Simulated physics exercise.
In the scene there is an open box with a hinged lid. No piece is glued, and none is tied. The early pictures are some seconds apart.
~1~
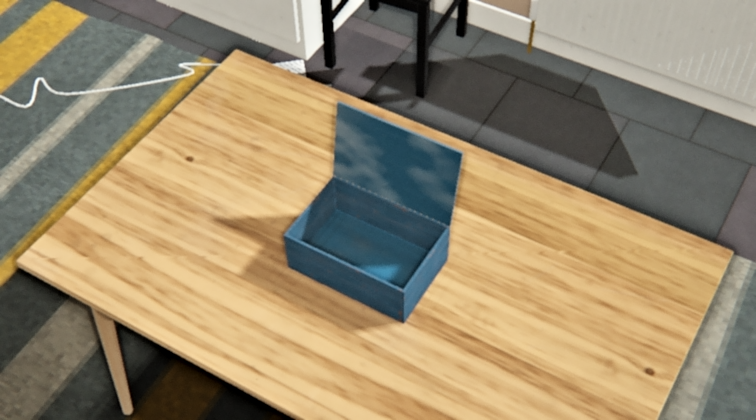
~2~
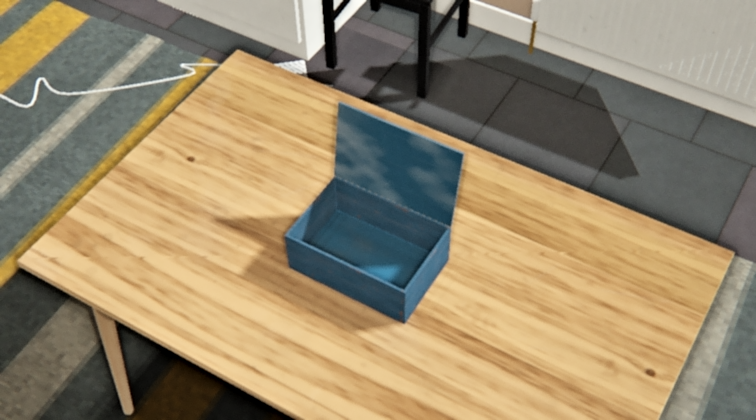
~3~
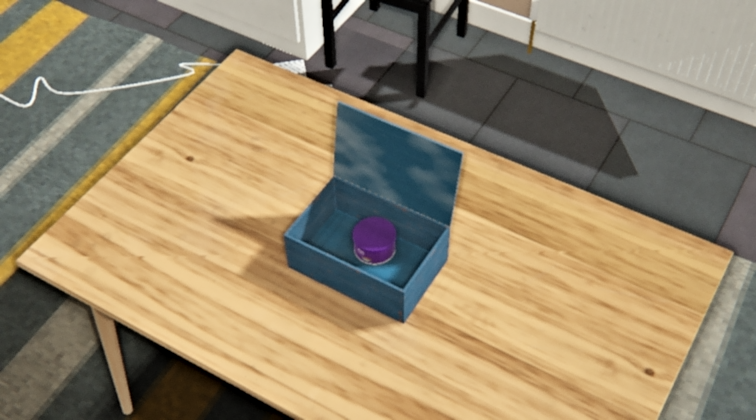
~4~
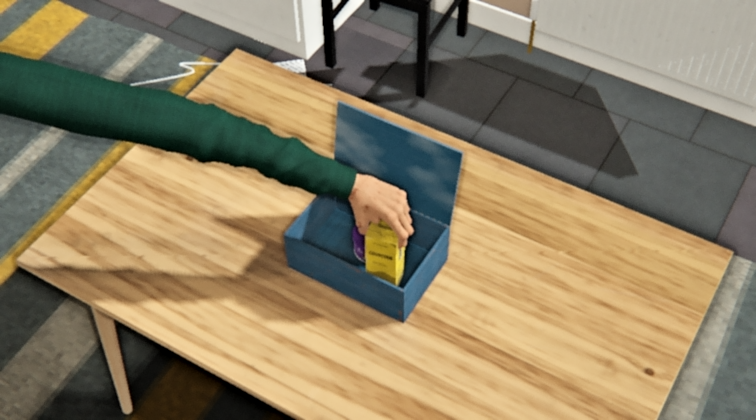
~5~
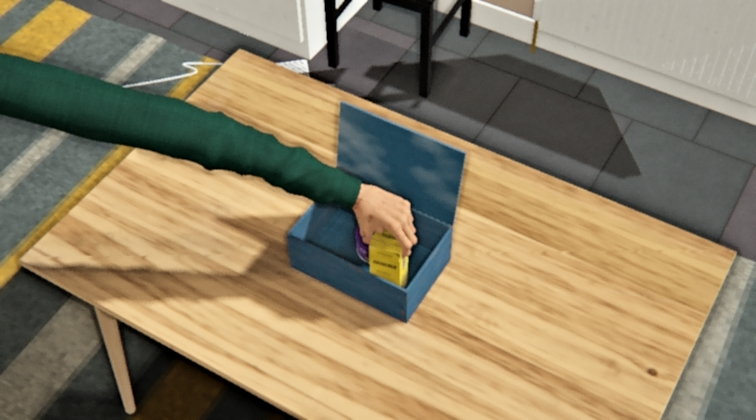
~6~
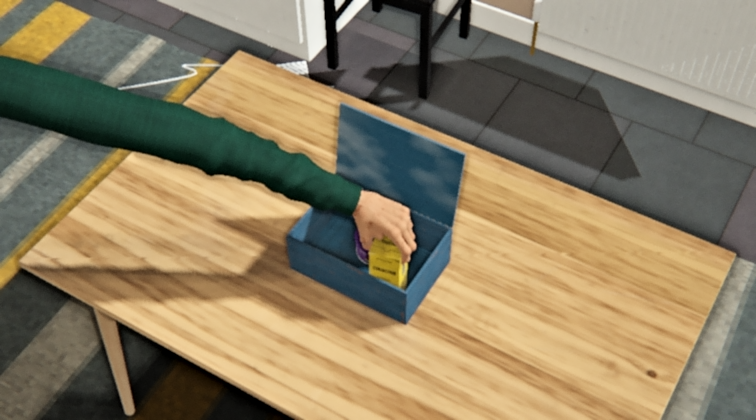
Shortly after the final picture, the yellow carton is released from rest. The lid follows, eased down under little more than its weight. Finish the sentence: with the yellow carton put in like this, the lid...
The lid stays ajar.
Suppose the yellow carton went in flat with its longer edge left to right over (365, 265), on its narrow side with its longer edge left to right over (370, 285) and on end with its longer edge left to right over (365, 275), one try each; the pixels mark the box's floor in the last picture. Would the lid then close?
First, it shuts; second, it shuts; third, it stays open.
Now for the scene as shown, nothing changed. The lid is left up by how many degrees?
I'd say roughly 25 degrees above the rim.
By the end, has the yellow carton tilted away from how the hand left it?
Result: It remains as it was set.
Then, 1.50 s after the last picture, lid 70° above the rim.
Then, 1.80 s after the last picture, lid 32° above the rim.
At rest, lid 25° above the rim; both in place. Seen from the same camera at the end, yellow carton near (388, 270).
